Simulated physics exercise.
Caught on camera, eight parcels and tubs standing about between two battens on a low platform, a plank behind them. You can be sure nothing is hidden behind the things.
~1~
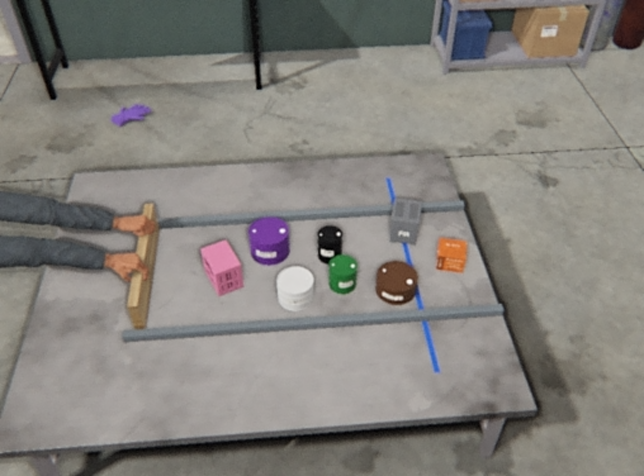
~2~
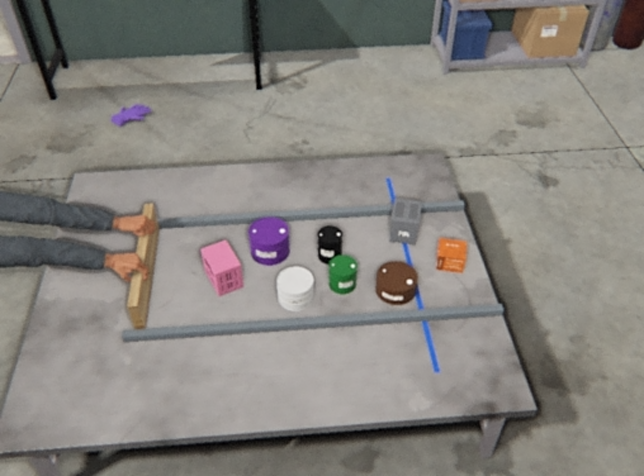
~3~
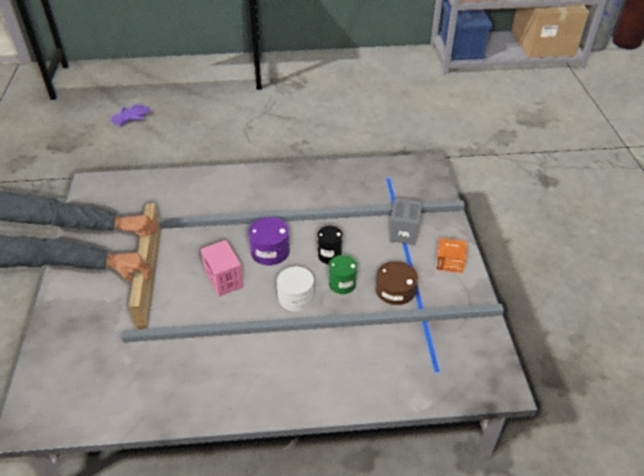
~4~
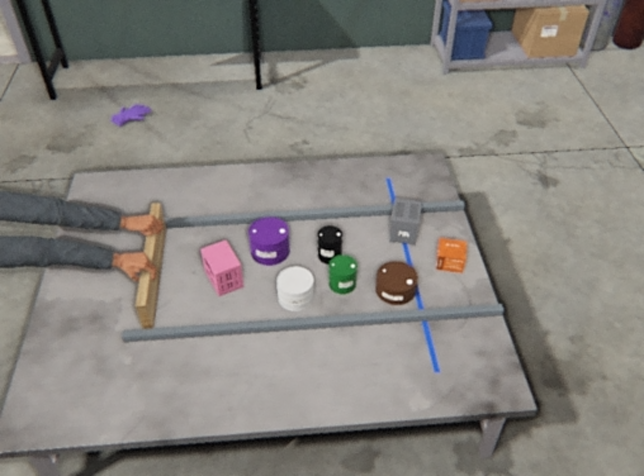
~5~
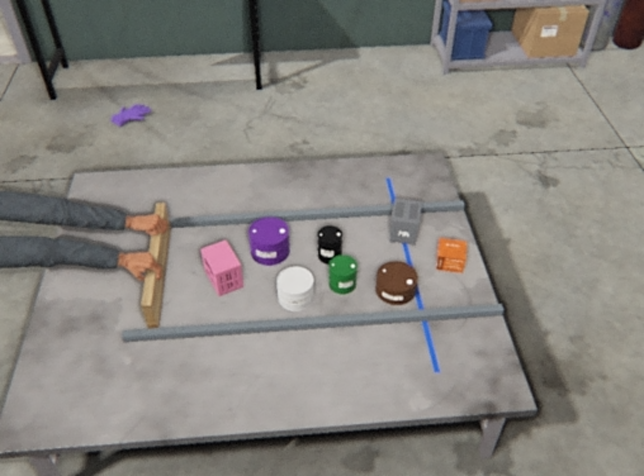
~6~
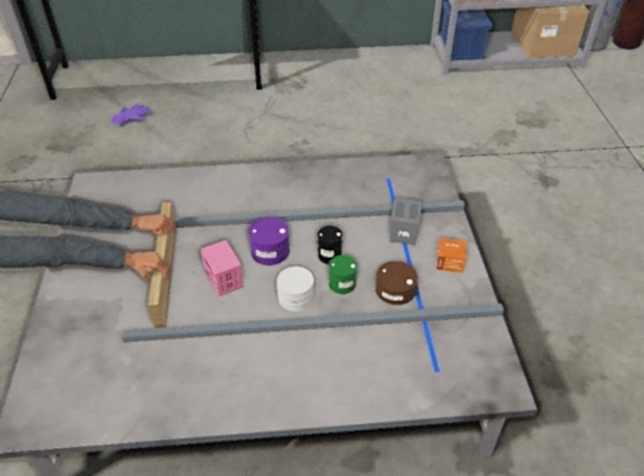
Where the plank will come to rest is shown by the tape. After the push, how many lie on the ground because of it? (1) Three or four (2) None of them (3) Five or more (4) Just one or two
Option 2: None of them.
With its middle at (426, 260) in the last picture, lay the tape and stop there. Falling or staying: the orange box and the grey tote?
Lab note: Orange box ends up below; grey tote is safe.
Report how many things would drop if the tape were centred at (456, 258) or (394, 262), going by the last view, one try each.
That would be 5, then 0.
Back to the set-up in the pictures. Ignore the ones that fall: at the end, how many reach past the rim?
The figure is 2.
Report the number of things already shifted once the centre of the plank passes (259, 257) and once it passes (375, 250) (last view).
Counts: 3, 7.
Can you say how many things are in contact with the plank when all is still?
3 in contact.
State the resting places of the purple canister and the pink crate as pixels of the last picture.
About (424, 230), and about (425, 258).
Soon after, none off yet; orange box at rest near (451, 256); grey tote at rest near (405, 222); brown canister at rest near (396, 283).
In the end, the number that fall off is zero.
